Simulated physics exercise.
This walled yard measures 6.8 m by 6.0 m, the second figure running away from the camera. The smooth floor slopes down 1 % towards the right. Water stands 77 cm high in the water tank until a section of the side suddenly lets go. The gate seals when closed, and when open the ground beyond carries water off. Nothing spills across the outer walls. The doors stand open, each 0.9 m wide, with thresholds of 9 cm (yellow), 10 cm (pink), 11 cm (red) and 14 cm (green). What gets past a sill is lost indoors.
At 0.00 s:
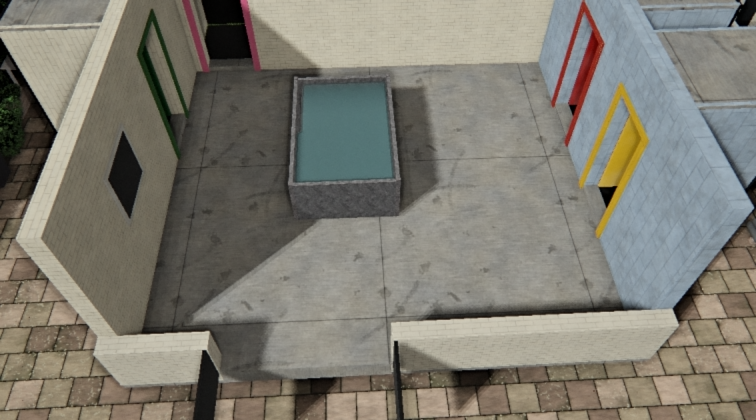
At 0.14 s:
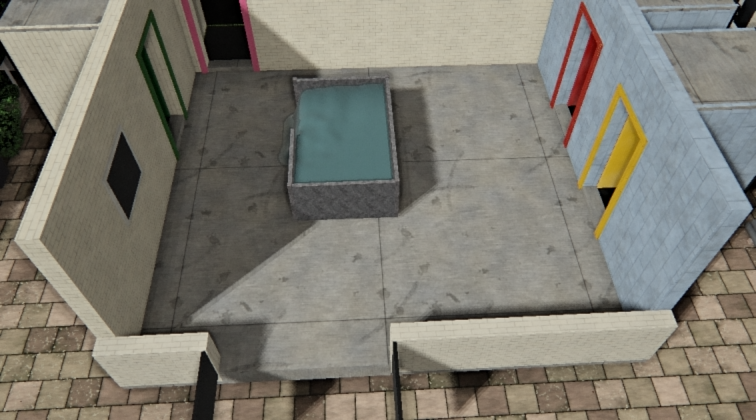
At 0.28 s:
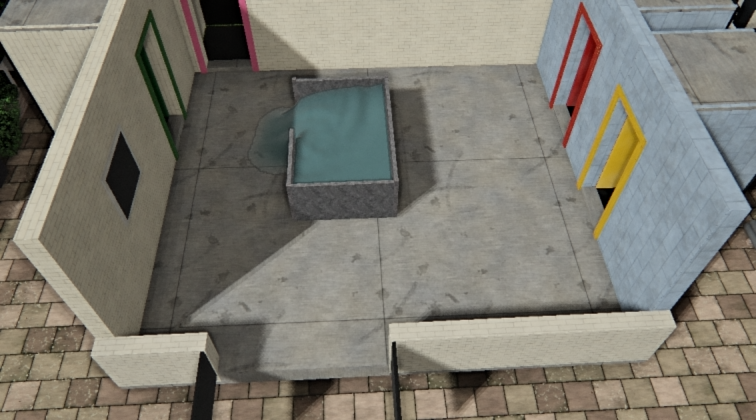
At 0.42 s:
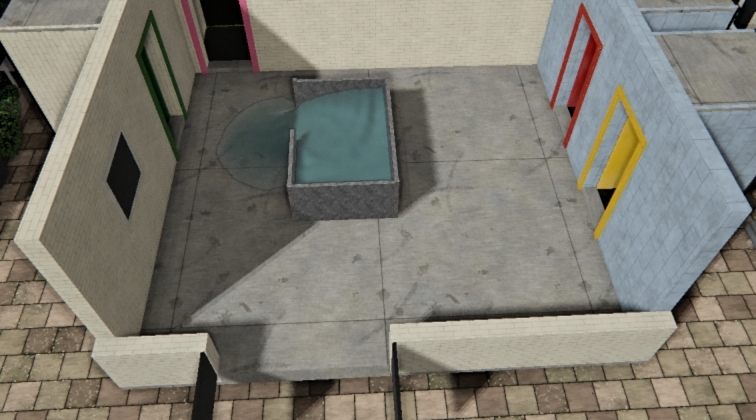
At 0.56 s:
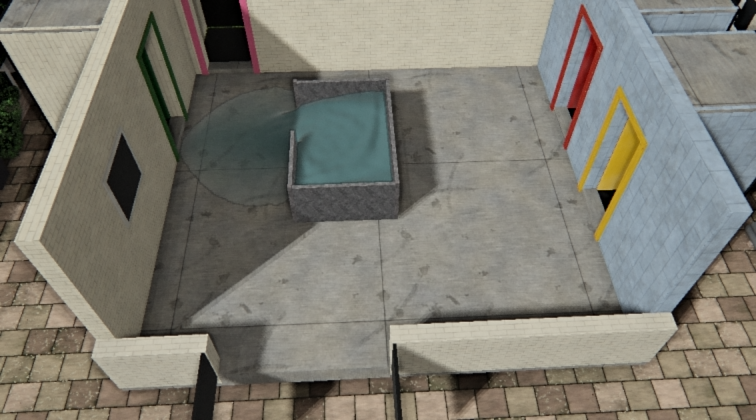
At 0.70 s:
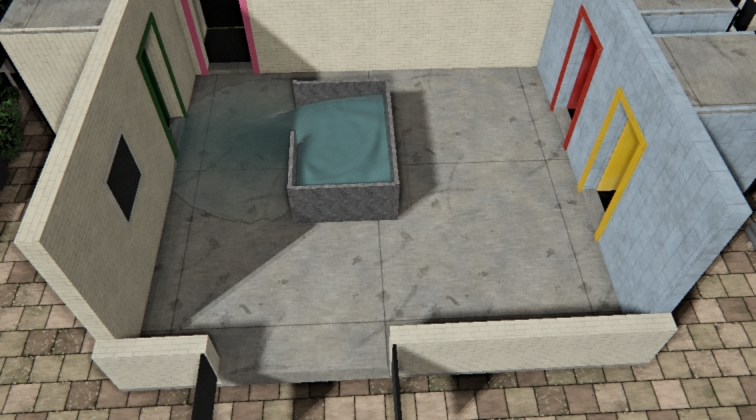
Water in a raised stone tank in a walled yard lies still, then starts to pour through a gap in the tank's left side. It spreads across the grey floor in a thin, widening rounded sheet toward the green-framed doorway, reaching the left wall as the level in the tank drops slightly.
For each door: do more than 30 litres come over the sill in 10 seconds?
Door by door: At the yellow door it does not reach the limit; at the pink door it exceeds the limit; at the red door it does not reach the limit; at the green door it exceeds the limit.
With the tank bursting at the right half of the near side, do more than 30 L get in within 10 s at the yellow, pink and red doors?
Against that limit: Yellow not over, pink under, red below.
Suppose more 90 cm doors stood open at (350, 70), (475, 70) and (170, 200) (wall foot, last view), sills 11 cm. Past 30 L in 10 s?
In turn: Not over, below, over.
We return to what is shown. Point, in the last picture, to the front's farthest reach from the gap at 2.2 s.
At about (135, 362).
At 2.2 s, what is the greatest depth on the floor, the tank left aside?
Roughly 36 cm.
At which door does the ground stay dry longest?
It is the yellow one.
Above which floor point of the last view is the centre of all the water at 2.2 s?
Near (288, 156).
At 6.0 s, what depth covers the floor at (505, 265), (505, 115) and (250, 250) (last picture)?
Roughly 0, 2 and 3 cm, in turn.
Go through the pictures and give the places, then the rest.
In the first frame, the water tank at (343, 129) is whole and still, 77 cm deep.
In the second frame, water pours out at (299, 130) and has run 0.7 m, to a hidden place; typically 6 cm deep outside, 77 cm at the water tank's back.
In the third frame, water pours out at (299, 131) and has run 0.9 m, to (257, 163); typically 12 cm deep outside, 77 cm at the water tank's back.
In the fourth frame, water pours out at (299, 132) and has run 1.4 m, to (221, 152); typically 9 cm deep outside, 71 cm at the water tank's back.
In the fifth frame, the front is at (184, 149), 2.1 m from the gap at (300, 133); 4.2 m2 of floor is under water; 65 cm left at the back of the water tank.
In the sixth frame, water pours out at (299, 134) and has run 2.3 m, to (189, 109); typically 5 cm deep outside, 67 cm at the water tank's back.
After 1.4 s water covers 20 % of the floor and is deepest (55 cm) near (196, 78); yellow door not reached, pink door 24 cm at the sill, 0 L in, red door not reached, green door 34 cm at the sill, 120 L in.
After 2.2 s water covers 25 % of the floor and is deepest (36 cm) near (189, 109); yellow door not reached, pink door 28 cm at the sill, 77 L in, red door not reached, green door 33 cm at the sill, 250 L in.
After 3.5 s water covers 40 % of the floor and is deepest (24 cm) near (181, 150); yellow door not reached, pink door 22 cm at the sill, 184 L in, red door not reached, green door 23 cm at the sill, 346 L in.
After 6.0 s water covers 65 % of the floor and is deepest (16 cm) near (195, 84); yellow door not reached, pink door 15 cm at the sill, 259 L in, red door 5 cm at the sill, 0 L in, green door 14 cm at the sill, 375 L in.
After 10.0 s water covers 85 % of the floor and is deepest (11 cm) near (531, 75); yellow door 6 cm at the sill, 0 L in, pink door 7 cm at the sill, 273 L in, red door 7 cm at the sill, 0 L in, green door 6 cm at the sill, 376 L in.
